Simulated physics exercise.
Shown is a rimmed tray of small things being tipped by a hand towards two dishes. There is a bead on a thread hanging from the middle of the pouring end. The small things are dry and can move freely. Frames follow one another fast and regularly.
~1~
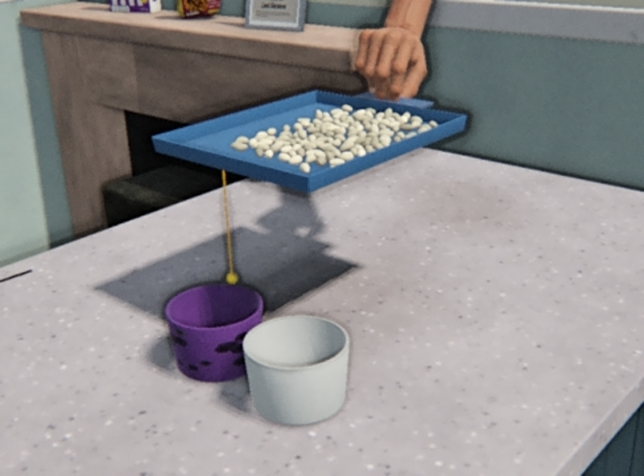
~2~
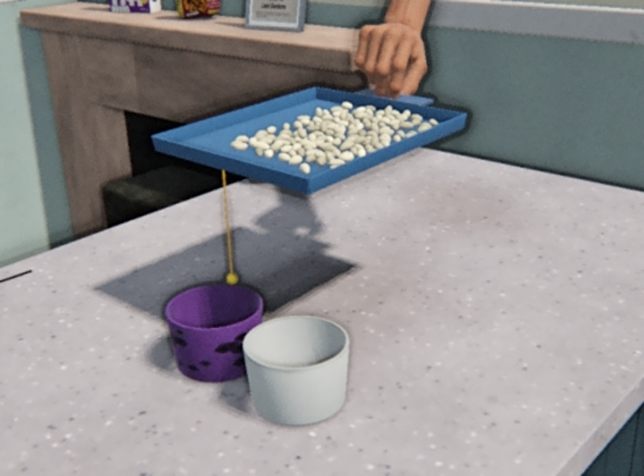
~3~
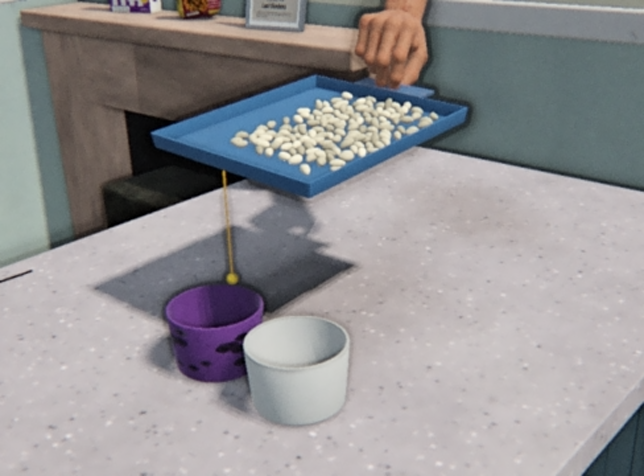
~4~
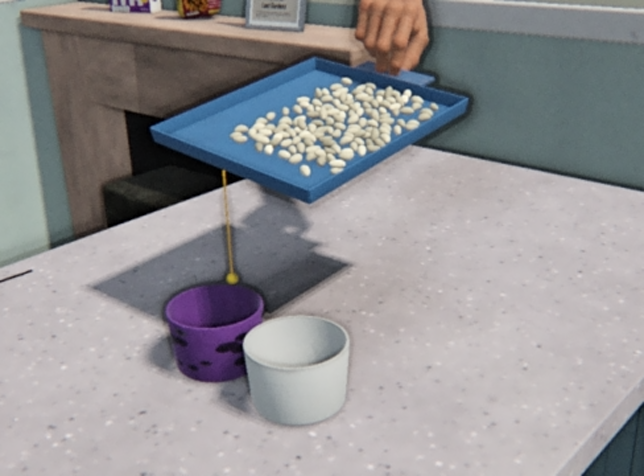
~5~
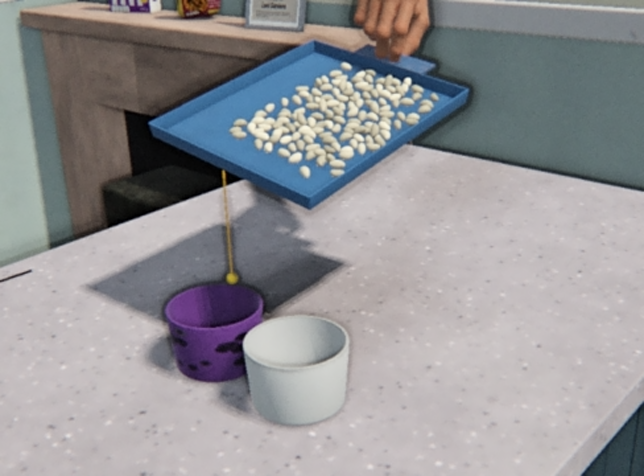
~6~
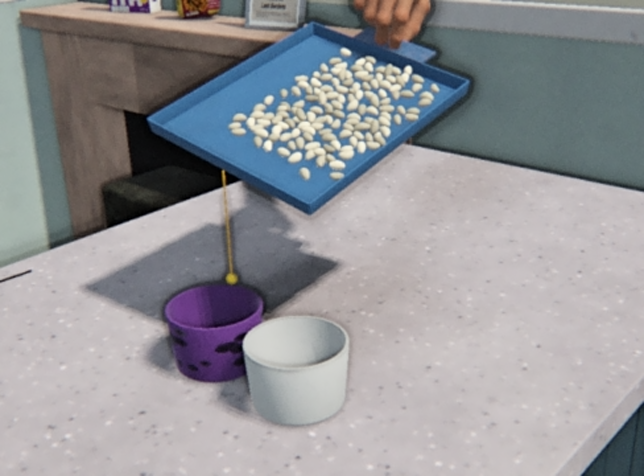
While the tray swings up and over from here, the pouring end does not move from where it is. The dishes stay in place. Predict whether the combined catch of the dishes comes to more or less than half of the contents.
The combined catch is less than half.
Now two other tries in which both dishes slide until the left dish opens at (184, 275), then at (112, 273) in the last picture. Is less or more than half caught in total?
At place one the minor share; at place two the minor share.
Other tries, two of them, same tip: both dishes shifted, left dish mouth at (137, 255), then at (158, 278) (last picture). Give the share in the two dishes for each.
First 0 per cent, second 0 per cent.
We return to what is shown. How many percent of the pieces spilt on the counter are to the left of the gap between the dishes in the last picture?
That's about 0 per cent of the spill.
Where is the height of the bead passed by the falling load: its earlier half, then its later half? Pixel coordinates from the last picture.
First near (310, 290), later near (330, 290).
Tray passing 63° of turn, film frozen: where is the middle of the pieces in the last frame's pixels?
In the last view, the load is centred close to (322, 149).
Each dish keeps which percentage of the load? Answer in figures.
Left dish: 0 per cent; right dish: 20 per cent.
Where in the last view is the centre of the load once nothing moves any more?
Somewhere close to (320, 366) in the last picture.
Soon, tray tipped steeply; nearly all on the tray; a stray few in the air.
A while on, tray tipped past a quarter turn; most on the tray; a small part in the right dish; a stray few in the left dish; a stray few outside both; a stray few in the air.
Towards the end, tray tipped past a quarter turn; about a quarter in the right dish; a stray few in the left dish; most outside both.
Finally, tray tipped past a quarter turn; about a quarter in the right dish; a stray few in the left dish; most outside both.
